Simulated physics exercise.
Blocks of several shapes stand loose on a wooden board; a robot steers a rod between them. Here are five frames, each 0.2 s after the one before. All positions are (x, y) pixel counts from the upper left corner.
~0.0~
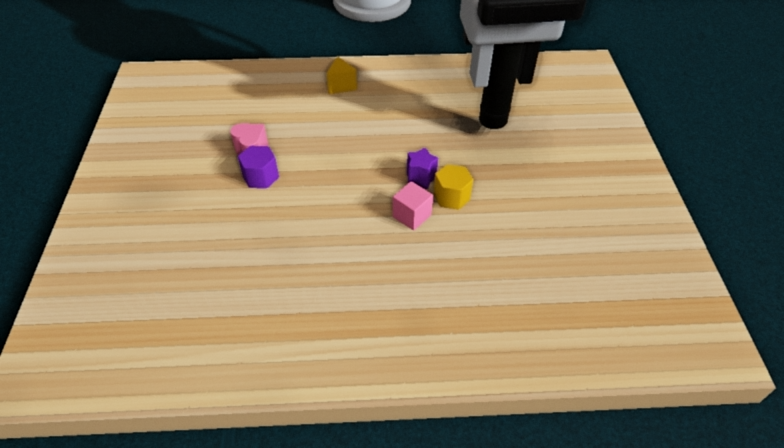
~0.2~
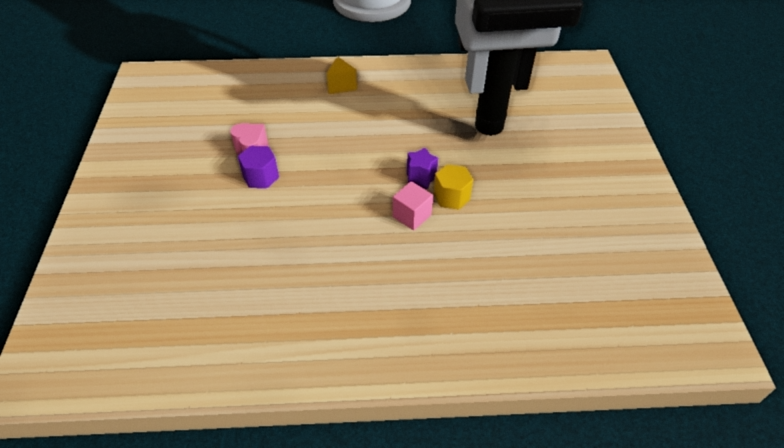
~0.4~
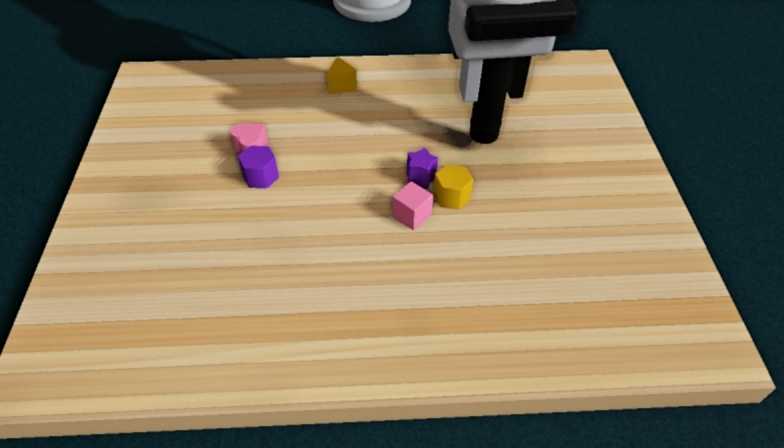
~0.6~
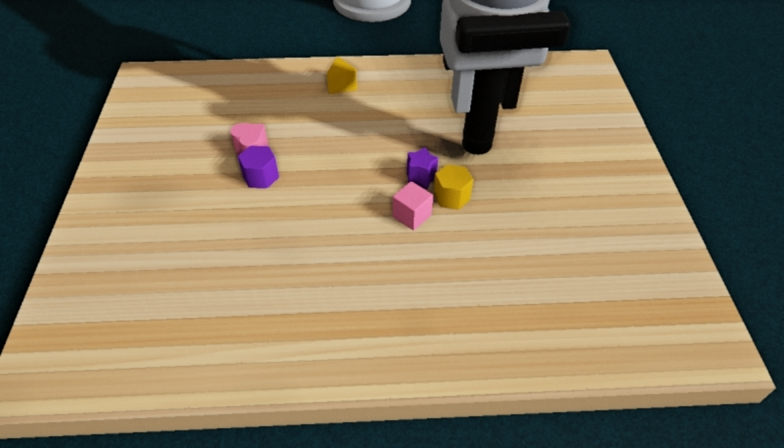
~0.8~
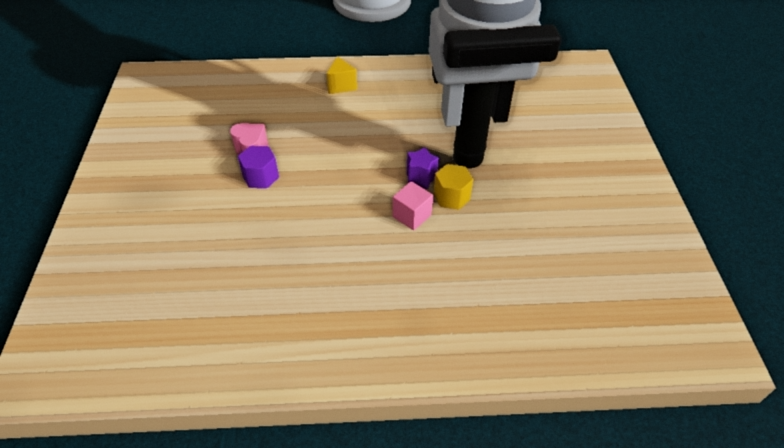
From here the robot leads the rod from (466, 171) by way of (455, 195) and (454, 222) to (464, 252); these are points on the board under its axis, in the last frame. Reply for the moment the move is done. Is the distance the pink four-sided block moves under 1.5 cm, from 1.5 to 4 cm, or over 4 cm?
Movement: Under 1.5 cm.
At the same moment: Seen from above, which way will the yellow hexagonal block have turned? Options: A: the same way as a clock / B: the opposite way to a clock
A
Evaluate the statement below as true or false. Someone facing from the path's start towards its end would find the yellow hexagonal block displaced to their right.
That is true.
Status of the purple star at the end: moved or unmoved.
At the end of the path, the purple star remains in its old spot.
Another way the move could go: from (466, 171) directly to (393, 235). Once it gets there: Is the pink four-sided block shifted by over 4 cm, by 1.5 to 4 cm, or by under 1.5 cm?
The best fit is over 4 cm.
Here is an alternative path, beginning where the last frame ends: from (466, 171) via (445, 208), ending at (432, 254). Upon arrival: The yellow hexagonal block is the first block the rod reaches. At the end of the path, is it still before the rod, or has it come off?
Pushed along.
The first path, step by step. One third of the way, rod (456, 184); pink four-sided block (410, 198), turned 20° clockwise; yellow hexagonal block (446, 198).
Two thirds of the way, rod (456, 212); pink four-sided block (407, 203), turned 55° clockwise; yellow hexagonal block (438, 225), turned 35° clockwise.
At the end, rod (466, 241); pink four-sided block (407, 203), turned 55° clockwise; purple star not moved; yellow hexagonal block (433, 240), turned 60° clockwise.
